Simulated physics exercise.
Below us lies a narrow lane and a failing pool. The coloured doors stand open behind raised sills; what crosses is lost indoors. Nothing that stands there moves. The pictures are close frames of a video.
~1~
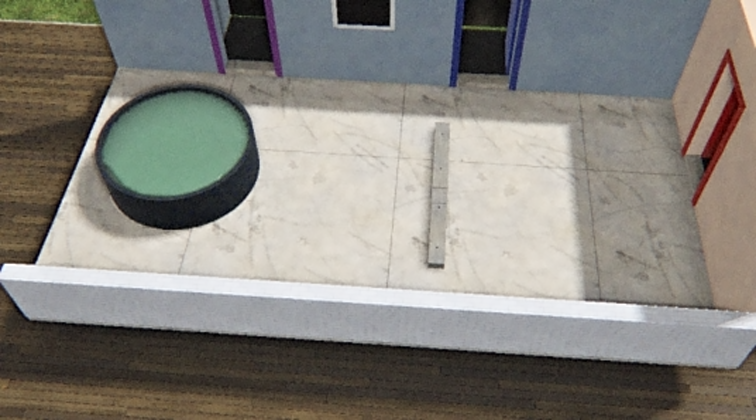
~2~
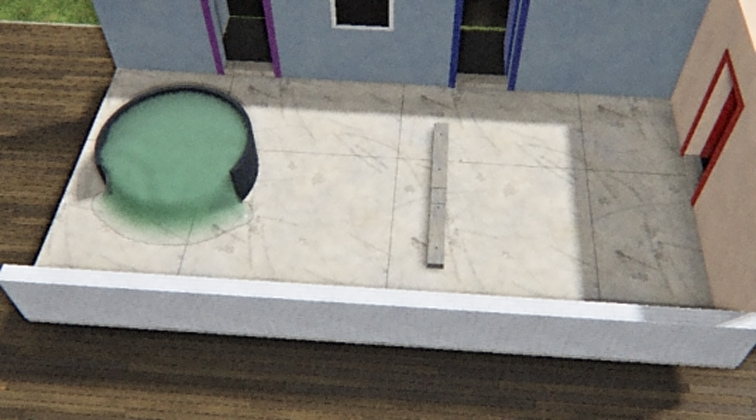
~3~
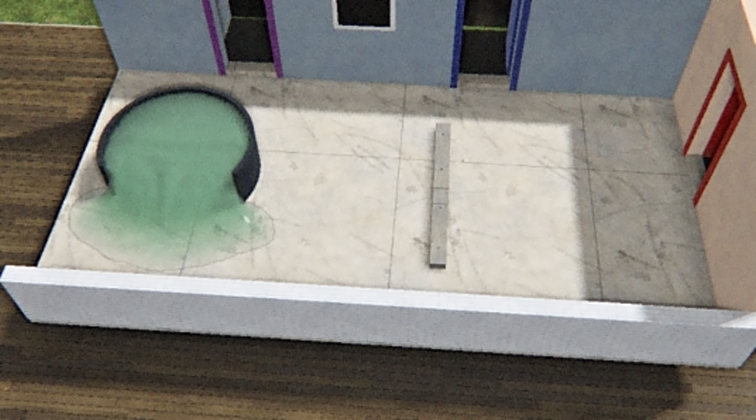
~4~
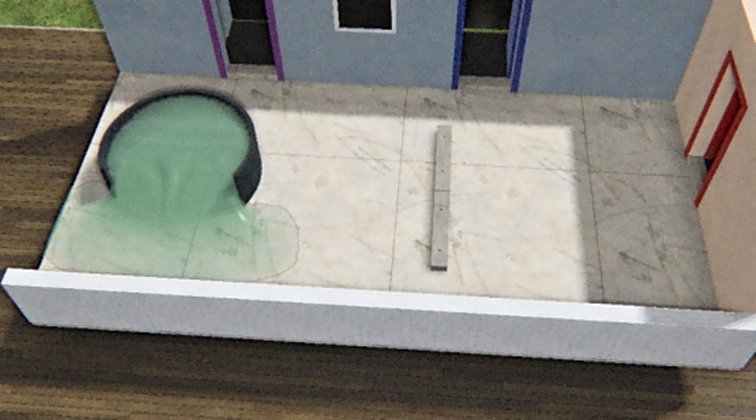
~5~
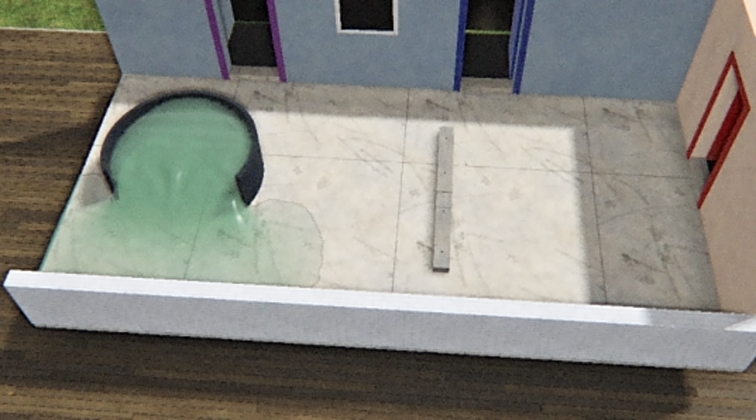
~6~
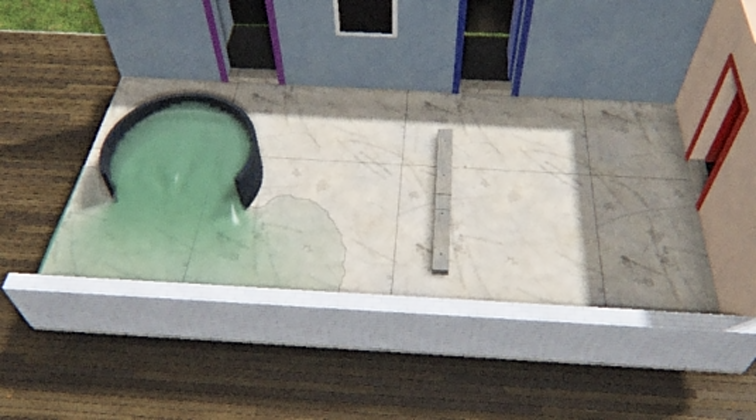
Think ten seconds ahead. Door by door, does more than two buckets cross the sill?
In the end: The purple door admits no more than that; the red door admits no more than that; the blue door admits no more than that.
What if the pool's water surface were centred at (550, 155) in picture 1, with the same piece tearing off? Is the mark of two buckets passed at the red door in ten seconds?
One by one: Red passes that mark.
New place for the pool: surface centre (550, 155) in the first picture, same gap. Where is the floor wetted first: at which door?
It is the door marked red.
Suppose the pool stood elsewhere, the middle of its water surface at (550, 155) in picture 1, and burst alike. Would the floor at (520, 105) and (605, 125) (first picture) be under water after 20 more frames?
In turn: Dry, covered.
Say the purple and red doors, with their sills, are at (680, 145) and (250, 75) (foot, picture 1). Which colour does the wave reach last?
That is the door marked red.
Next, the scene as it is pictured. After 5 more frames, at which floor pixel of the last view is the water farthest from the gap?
At about (468, 328).
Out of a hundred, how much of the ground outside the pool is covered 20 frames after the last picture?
Some 50 per cent.
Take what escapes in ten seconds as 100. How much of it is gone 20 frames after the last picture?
Near 65 in a hundred.
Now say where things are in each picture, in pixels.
Still water in the round pool at (176, 142), in the first frame.
The front is at (99, 197), out from the gap at (163, 219), in the second frame.
The front is at (80, 203), out from the gap at (166, 221), in the third frame.
The front is at (290, 262), out from the gap at (168, 225), in the fourth frame.
The front is at (310, 278), out from the gap at (170, 227), in the fifth frame.
Water pours out at (170, 230) and has run to a hidden place, in the sixth frame.
A moment on, water covers 20 % of the floor; the purple door not reached, the red door not reached, the blue door not reached.
Next, water covers 25 % of the floor; the purple door not reached, the red door not reached, the blue door not reached.
Then, water covers 50 % of the floor; the purple door not reached, the red door not reached, the blue door not reached.
Later, water covers 65 % of the floor; the purple door wet at the sill, nothing in, the red door wet at the sill, nothing in, the blue door wet at the sill, nothing in.
In the end, water covers 85 % of the floor; the purple door wet at the sill, nothing in, the red door wet at the sill, nothing in, the blue door wet at the sill, nothing in.
